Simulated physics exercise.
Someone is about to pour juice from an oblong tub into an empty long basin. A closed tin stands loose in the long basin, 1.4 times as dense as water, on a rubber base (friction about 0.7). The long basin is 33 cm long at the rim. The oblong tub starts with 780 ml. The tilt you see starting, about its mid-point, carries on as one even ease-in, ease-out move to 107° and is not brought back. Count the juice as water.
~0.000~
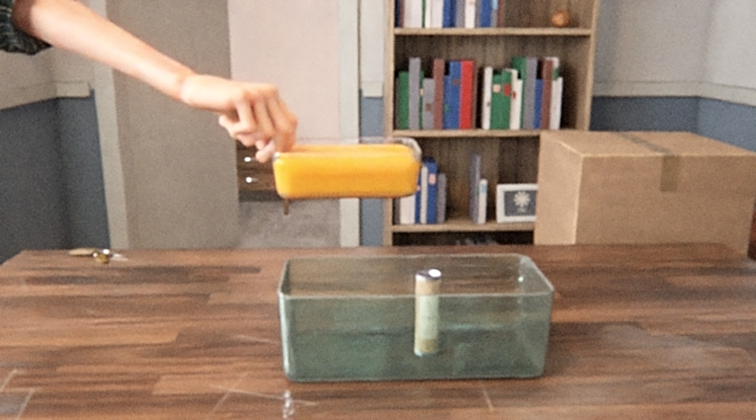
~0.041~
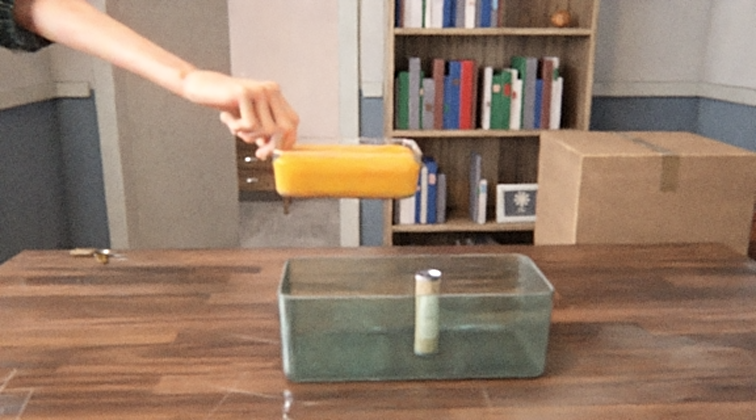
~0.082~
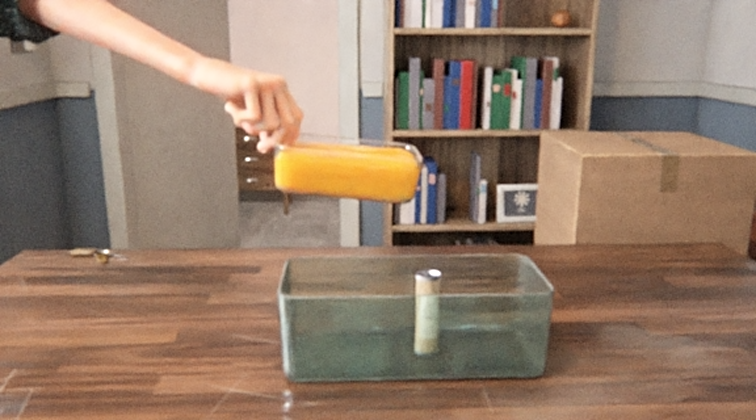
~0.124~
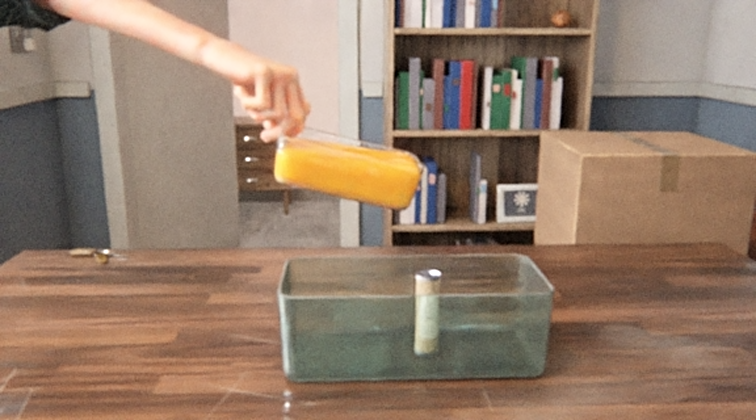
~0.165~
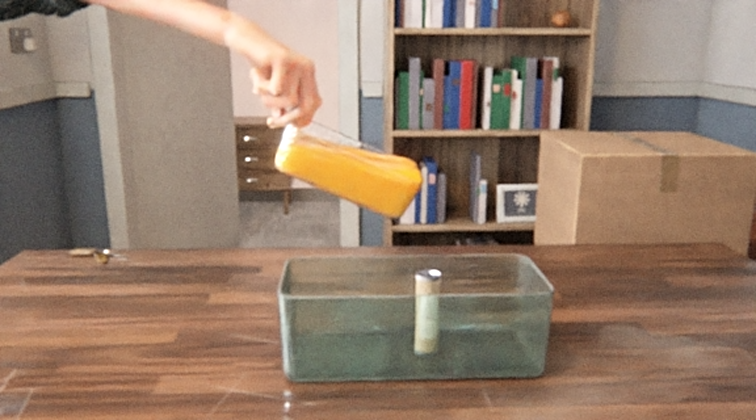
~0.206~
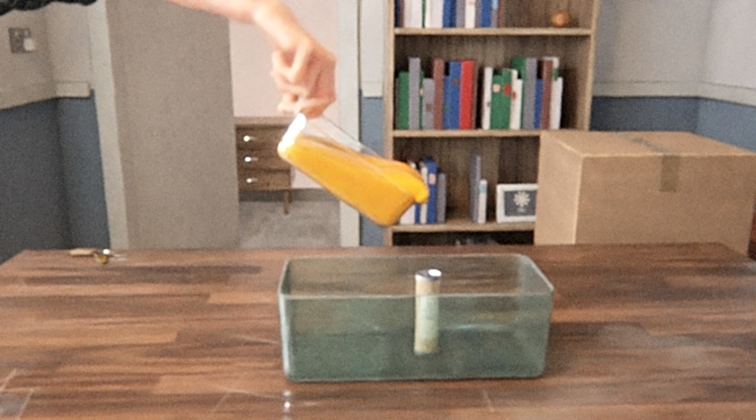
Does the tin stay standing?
It stays up.
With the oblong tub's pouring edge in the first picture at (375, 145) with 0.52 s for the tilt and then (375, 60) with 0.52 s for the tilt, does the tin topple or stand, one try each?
First it falls; then it keeps standing.
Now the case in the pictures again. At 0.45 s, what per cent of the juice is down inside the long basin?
Near 62 in a hundred.
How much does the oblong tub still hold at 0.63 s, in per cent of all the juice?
Near 1 in a hundred.
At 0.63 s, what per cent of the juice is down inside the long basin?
About 80 per cent.
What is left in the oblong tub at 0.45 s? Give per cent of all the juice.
Some 7 per cent.
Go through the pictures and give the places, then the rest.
In the first picture, it leans 0°; its right rim is at (417, 147); the juice meets the walls at (280, 152) and (414, 152); the long basin's rim runs from (283, 277) to (540, 274); the tin's top is at (428, 278).
In the second picture, it leans 2°; its right rim is at (417, 149); the juice meets the walls at (280, 151) and (414, 153).
In the third picture, it leans 6°; its right rim is at (418, 155); the juice meets the walls at (282, 148) and (415, 156).
In the fourth picture, it leans 14°; its right rim is at (419, 165); the juice meets the walls at (284, 144) and (417, 160).
In the fifth picture, it leans 24°; its right rim is at (418, 177); the juice meets the walls at (285, 141) and (405, 165); 3 per cent is over the edge.
In the sixth picture, it leans 36°; its right rim is at (413, 191); the juice meets the walls at (287, 137) and (391, 167); 11 per cent is over the edge.
By 0.45 s the tilt is 102° and 7 per cent is still to pour; the tin stands where it began.
By 0.63 s the tilt is 107° and 1 per cent is still to pour; the tin stands where it began.
By 0.82 s the tilt is 107° and 0 per cent is still to pour; the tin stands where it began.
By 1.02 s the tilt is 107° and 0 per cent is still to pour; the tin stands where it began.
At rest the tin stands where it began.
